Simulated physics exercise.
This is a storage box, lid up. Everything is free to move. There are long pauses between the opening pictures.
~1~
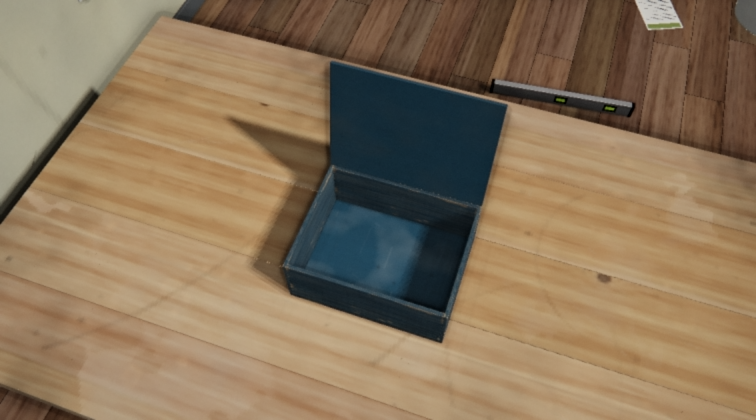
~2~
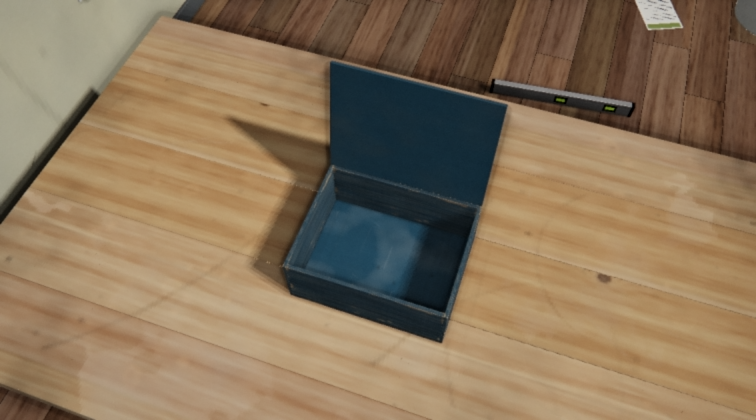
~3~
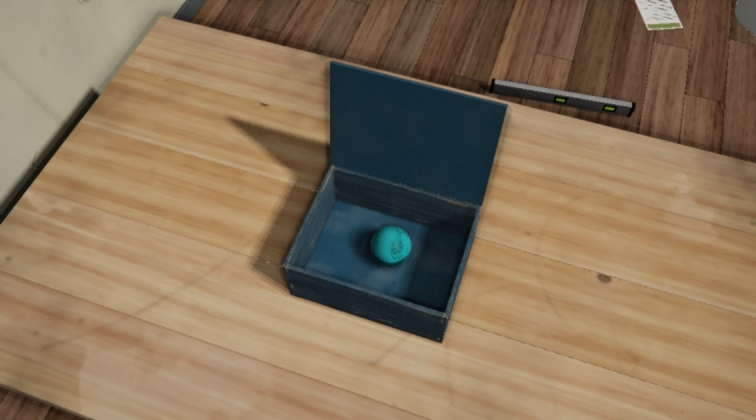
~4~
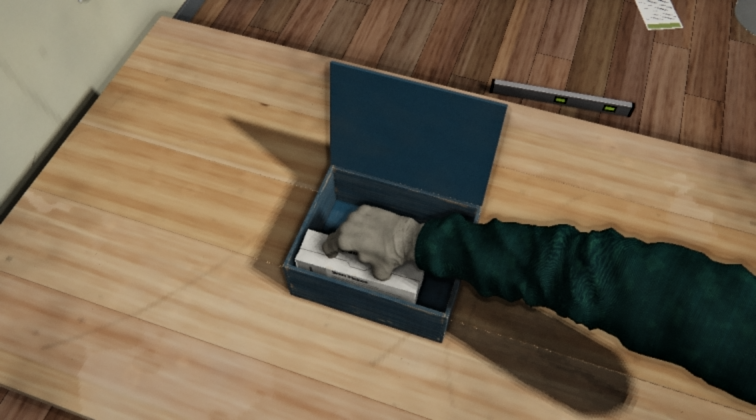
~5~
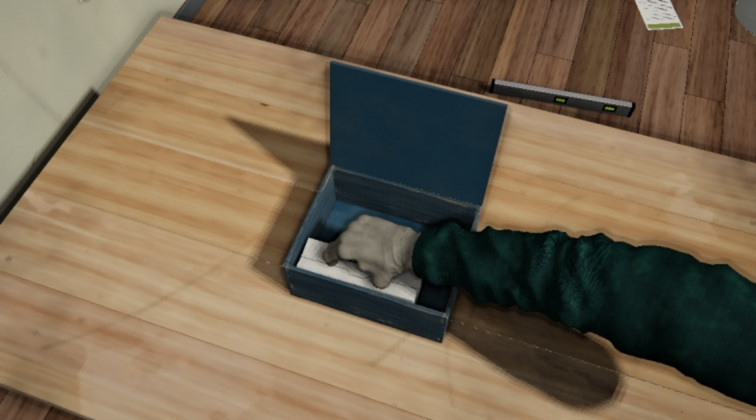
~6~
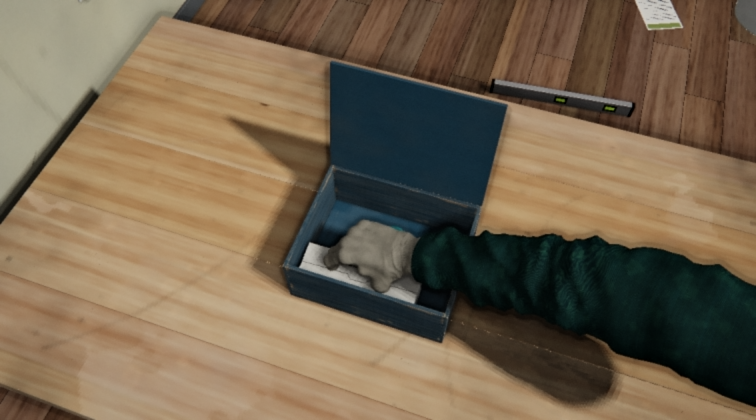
On a wooden table, an open blue box sits empty, then a turquoise ball is seen inside it; later the ball is out of view as a gloved hand in a green sleeve lowers a white carton into the box.
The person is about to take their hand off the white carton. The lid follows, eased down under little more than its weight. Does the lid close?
Here the lid sits on the rim.
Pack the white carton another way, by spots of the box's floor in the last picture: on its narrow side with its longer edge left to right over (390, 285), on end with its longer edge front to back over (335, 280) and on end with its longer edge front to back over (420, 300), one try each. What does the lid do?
In the first case it shuts flat; in the second case it is held up; in the third case it stays ajar.
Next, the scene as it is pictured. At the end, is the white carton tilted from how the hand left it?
The white carton stays as placed.
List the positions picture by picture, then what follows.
In the first frame, the last thing is not in view yet.
In the second frame, the last thing is not in view yet.
In the third frame, the last thing is not in view yet; turquoise ball (391, 247).
In the fourth frame, on its way; white carton (361, 269).
In the fifth frame, on its way.
In the sixth frame, in place under the hand.
Then, 1.40 s past the last view, lid 72° above the rim.
Then, 2.00 s past the last view, lid 32° above the rim.
Finally, lid shut; both still in place. Final places as the last picture's camera would see them, white carton near (360, 281).
